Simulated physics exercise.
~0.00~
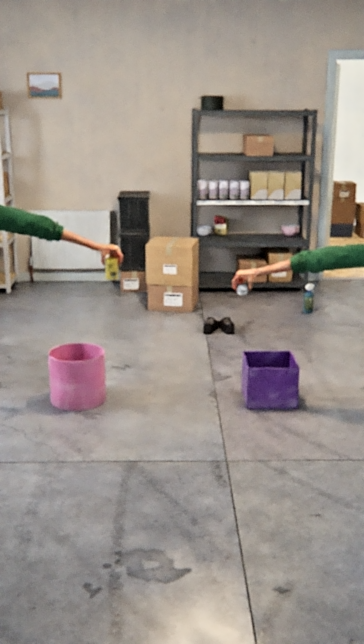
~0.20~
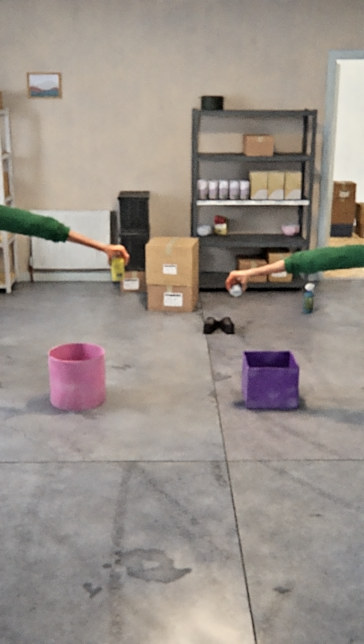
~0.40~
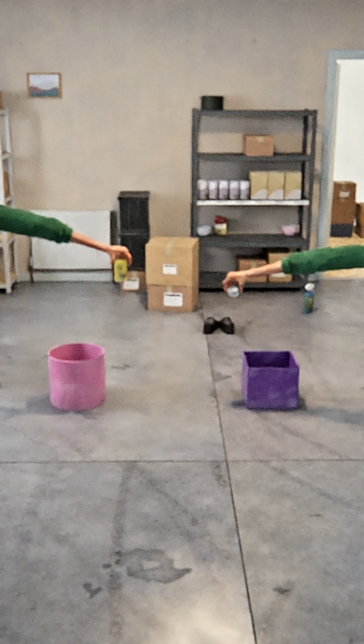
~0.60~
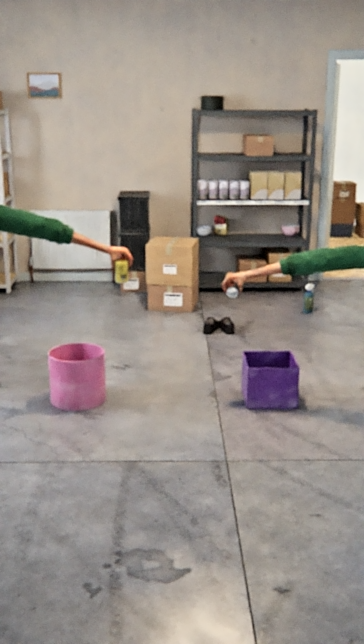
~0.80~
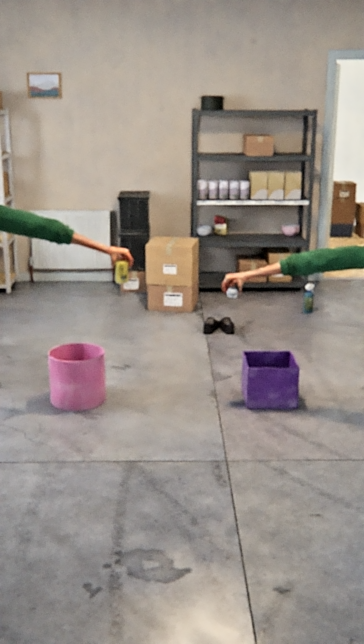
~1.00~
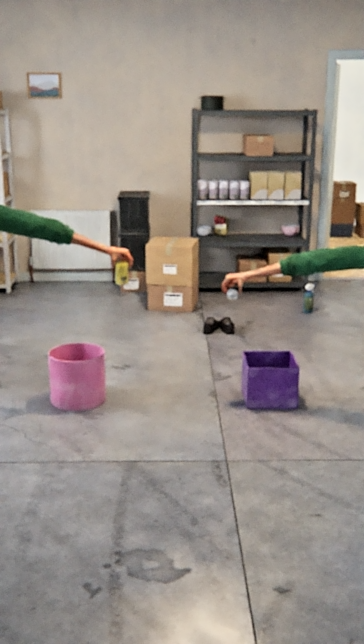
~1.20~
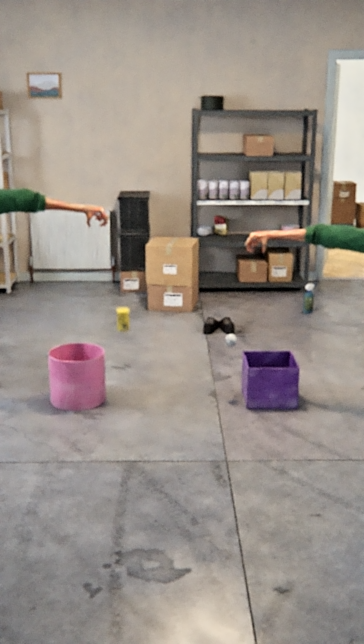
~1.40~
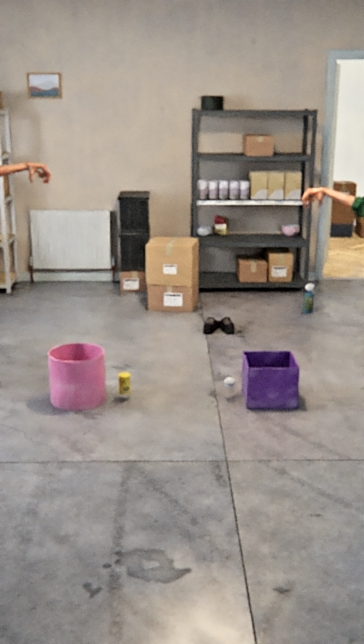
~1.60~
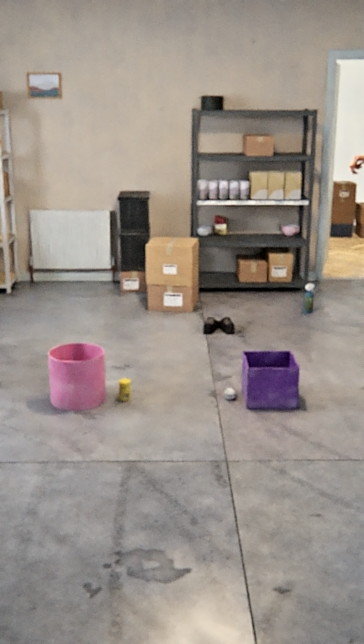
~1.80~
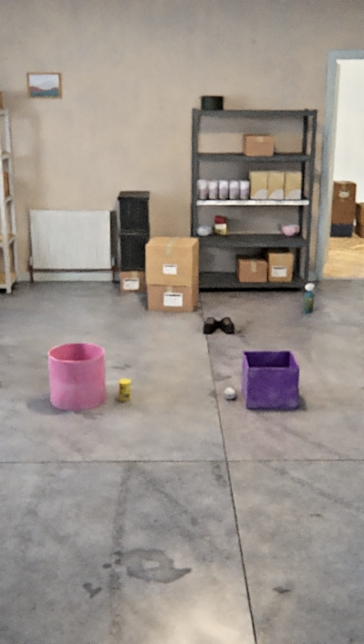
Two hands release a yellow tin and a white ball, which both land beside the containers.
